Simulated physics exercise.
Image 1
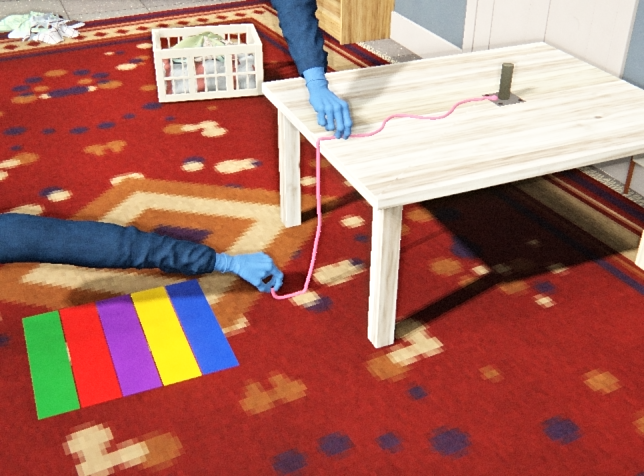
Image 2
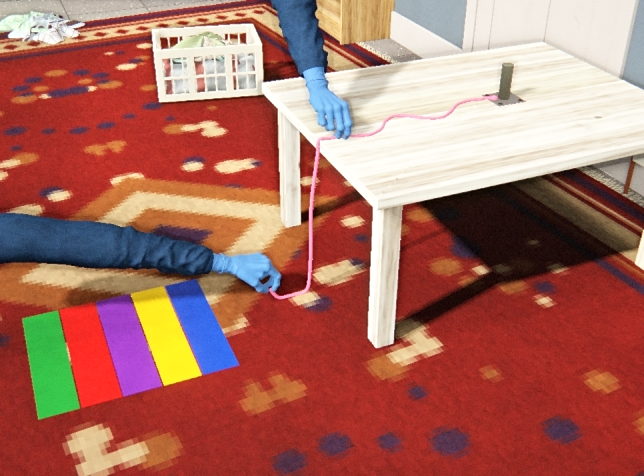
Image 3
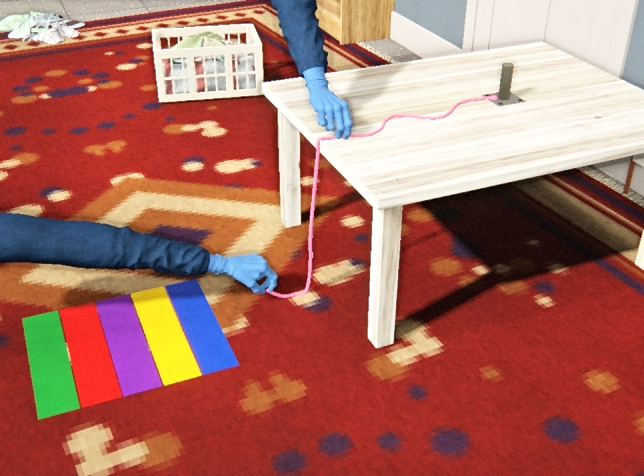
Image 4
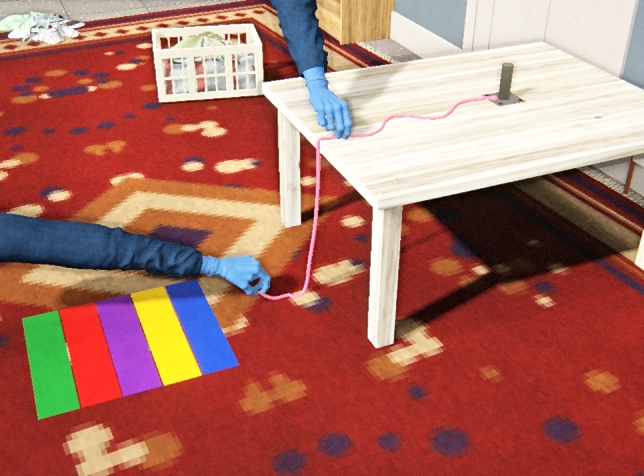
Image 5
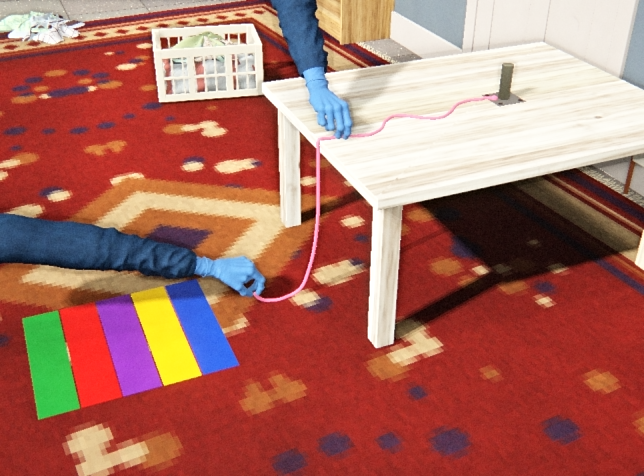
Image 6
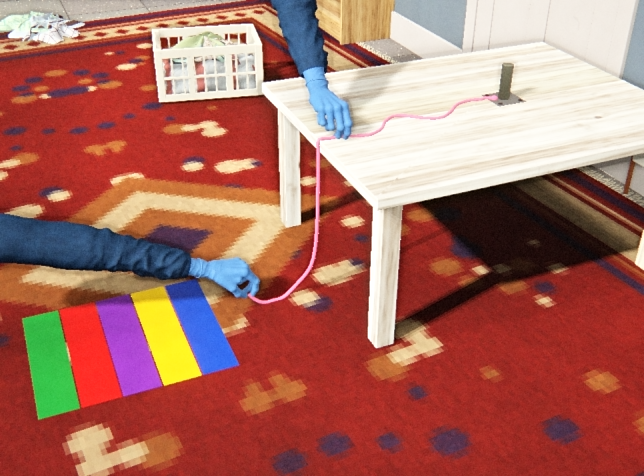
In the video, one gloved hand presses a pink cord at the edge of a pale wooden table while another, low over the carpet, draws the cord's hanging end slightly left, nearer to five coloured strips on the floor.
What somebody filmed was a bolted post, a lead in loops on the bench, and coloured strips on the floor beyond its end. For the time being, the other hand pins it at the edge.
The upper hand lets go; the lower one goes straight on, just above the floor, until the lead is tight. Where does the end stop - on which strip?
On the purple strip.
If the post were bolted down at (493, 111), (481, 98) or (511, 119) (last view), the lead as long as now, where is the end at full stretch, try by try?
Pixels, try by try: About (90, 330), (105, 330), (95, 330).
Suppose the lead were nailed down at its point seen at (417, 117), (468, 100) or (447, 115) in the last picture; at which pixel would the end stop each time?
First try around (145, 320), second around (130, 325), third around (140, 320).
Early on, end near (183, 310); over blue.
Midway, end near (147, 319); over yellow.
At the end of the slack, end near (127, 324); over purple. Over purple.
